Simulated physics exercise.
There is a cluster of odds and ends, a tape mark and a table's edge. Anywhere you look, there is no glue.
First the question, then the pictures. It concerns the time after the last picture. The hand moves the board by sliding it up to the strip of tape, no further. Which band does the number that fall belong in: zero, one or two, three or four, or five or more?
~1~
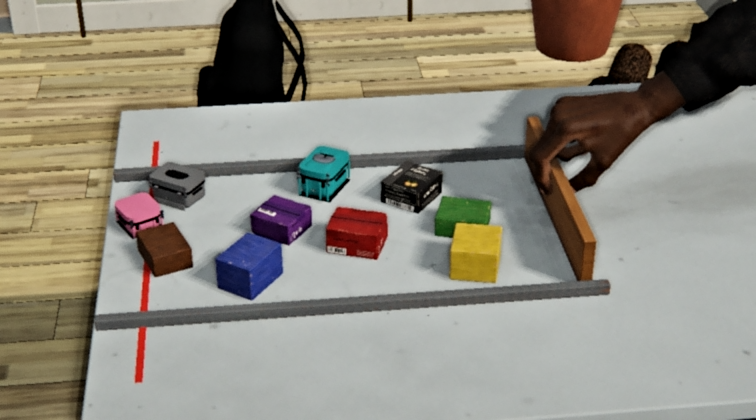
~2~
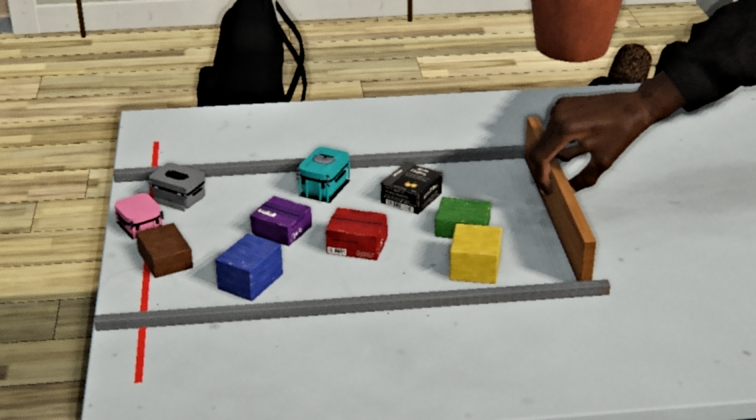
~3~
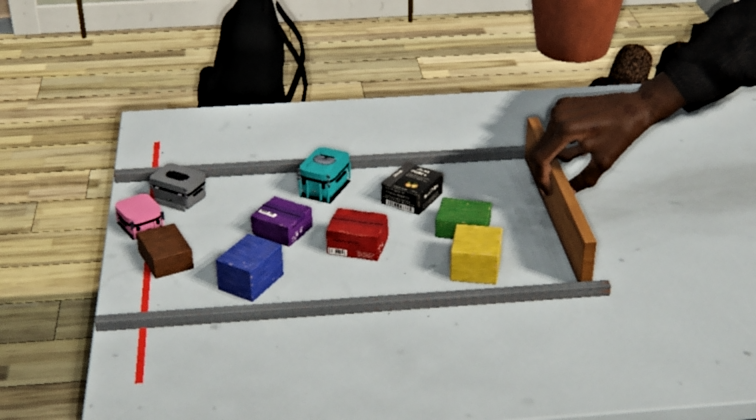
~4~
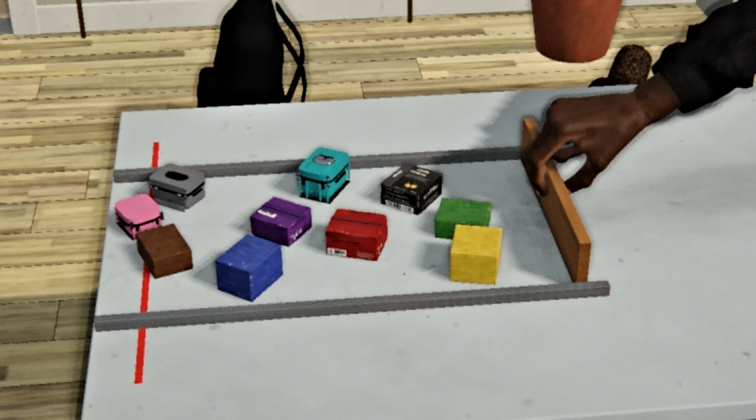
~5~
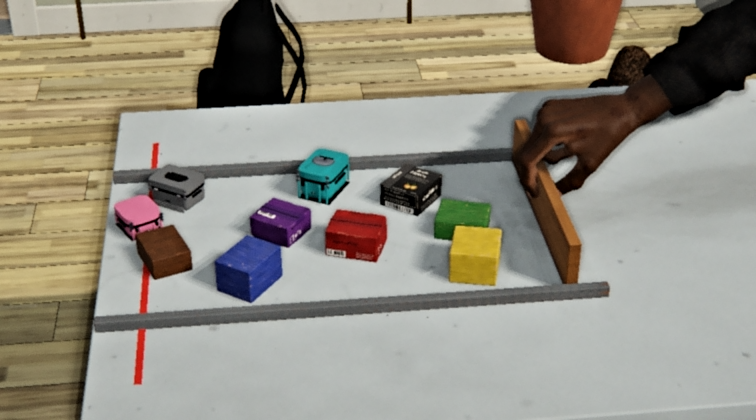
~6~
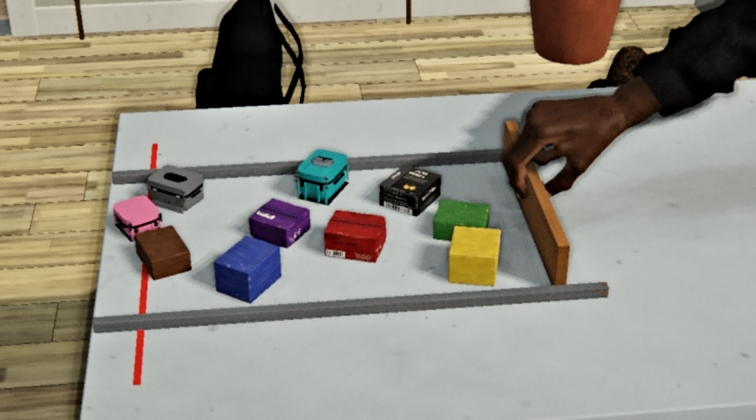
It belongs in the five or more band.
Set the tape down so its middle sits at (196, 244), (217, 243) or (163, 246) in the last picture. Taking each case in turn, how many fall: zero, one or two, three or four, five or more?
Lab note - count per position: One to two; one or two; five or more.
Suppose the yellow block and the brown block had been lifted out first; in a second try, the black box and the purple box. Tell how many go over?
Result: 4, then 5.
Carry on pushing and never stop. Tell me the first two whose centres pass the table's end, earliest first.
Order: Pink case, brown block.
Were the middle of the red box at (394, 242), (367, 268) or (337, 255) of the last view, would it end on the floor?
One after another, it fails to stay; fails to stay; fails to stay.
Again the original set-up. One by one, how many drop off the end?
In all, 6 of them.
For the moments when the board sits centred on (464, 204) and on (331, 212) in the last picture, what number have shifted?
At the first spot 2, then 7.
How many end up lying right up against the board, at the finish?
That makes 4.
Soon after, none off yet; pink case at rest near (137, 219); brown block at rest near (163, 253); grey case at rest near (177, 189).
After that, none off yet; pink case at rest near (136, 219); brown block moving near (154, 252); grey case at rest near (177, 189).
In the end, the number that fall off is five or more; gone, red box, purple box, blue block, grey case, brown block and pink case.
